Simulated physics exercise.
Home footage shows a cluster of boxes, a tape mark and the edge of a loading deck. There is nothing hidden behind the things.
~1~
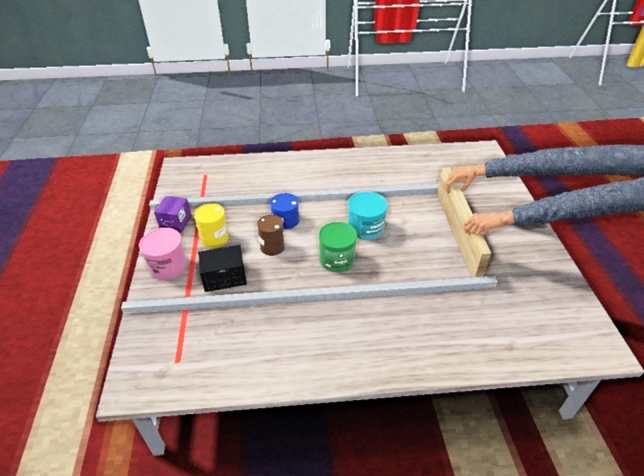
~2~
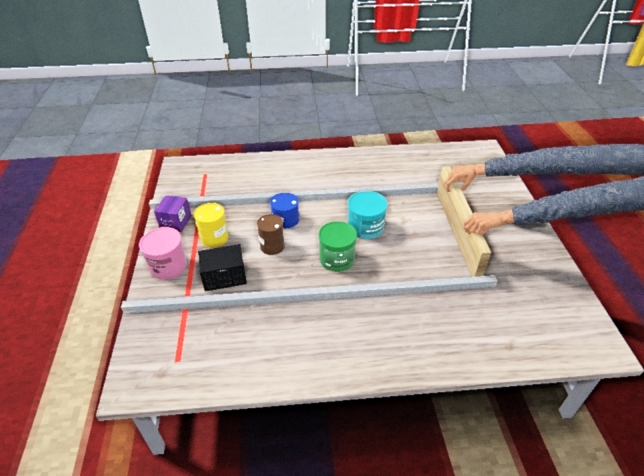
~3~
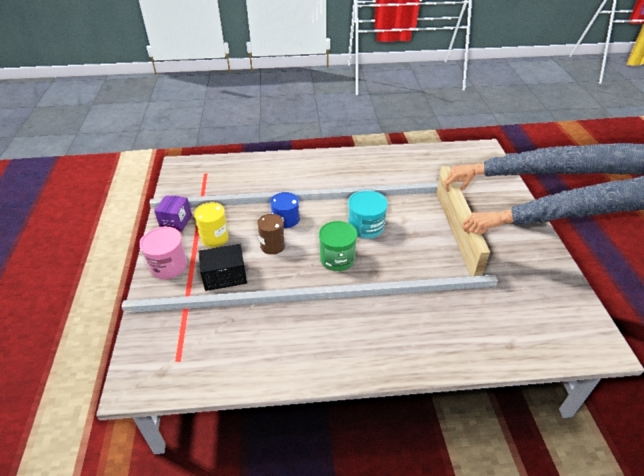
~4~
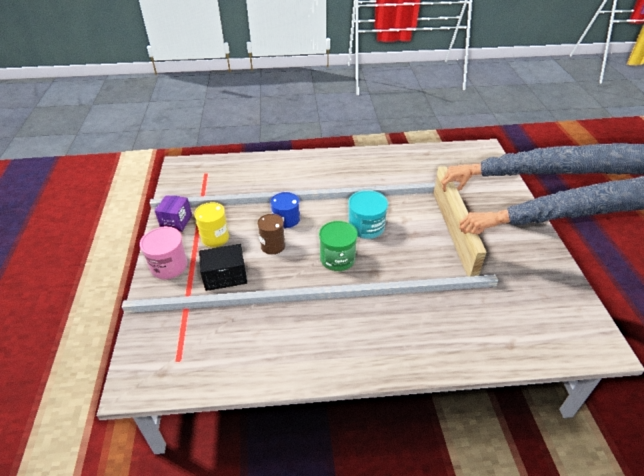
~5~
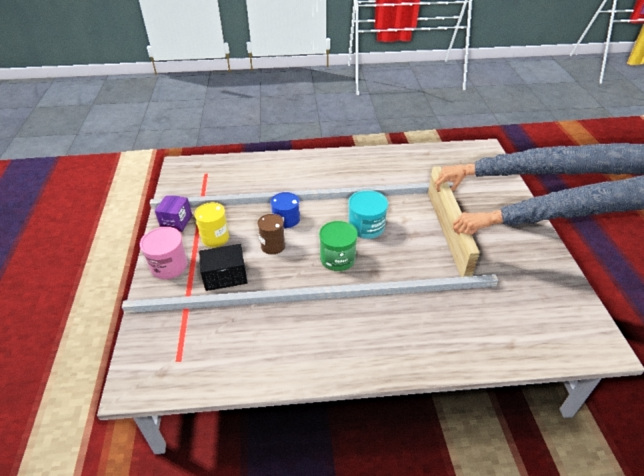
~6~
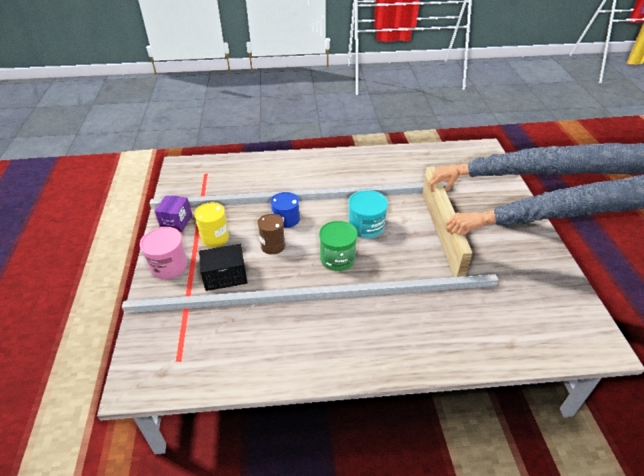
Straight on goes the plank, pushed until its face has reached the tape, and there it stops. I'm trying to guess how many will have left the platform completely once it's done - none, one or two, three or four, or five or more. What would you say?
I would say one or two leave it.
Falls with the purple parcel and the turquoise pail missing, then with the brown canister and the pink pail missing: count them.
Falls come to 0 the first time and 1 the other time.
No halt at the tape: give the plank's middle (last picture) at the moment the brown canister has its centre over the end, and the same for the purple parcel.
The middle is at (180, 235) when it's the brown canister, and at (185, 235) when it's the purple parcel.
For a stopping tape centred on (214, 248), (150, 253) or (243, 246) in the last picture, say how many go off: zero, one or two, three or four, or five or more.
Taking the places in the order asked: None, then five or more, then zero.
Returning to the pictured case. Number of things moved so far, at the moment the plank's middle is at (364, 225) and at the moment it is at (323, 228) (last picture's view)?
Counting first: 1, next 3.
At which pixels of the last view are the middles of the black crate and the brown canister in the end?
Final positions - black crate around (130, 279), brown canister around (147, 245).
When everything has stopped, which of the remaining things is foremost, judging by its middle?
That is the black crate.
Soon after, none off yet; purple parcel at rest near (174, 213); pink pail at rest near (165, 253); yellow canister at rest near (212, 225).
Then, none off yet; purple parcel moving near (172, 213); pink pail at rest near (165, 253); yellow canister moved about its own width near (186, 225).
At rest, the number that fall off is one or two; fallen, yellow canister and pink pail.
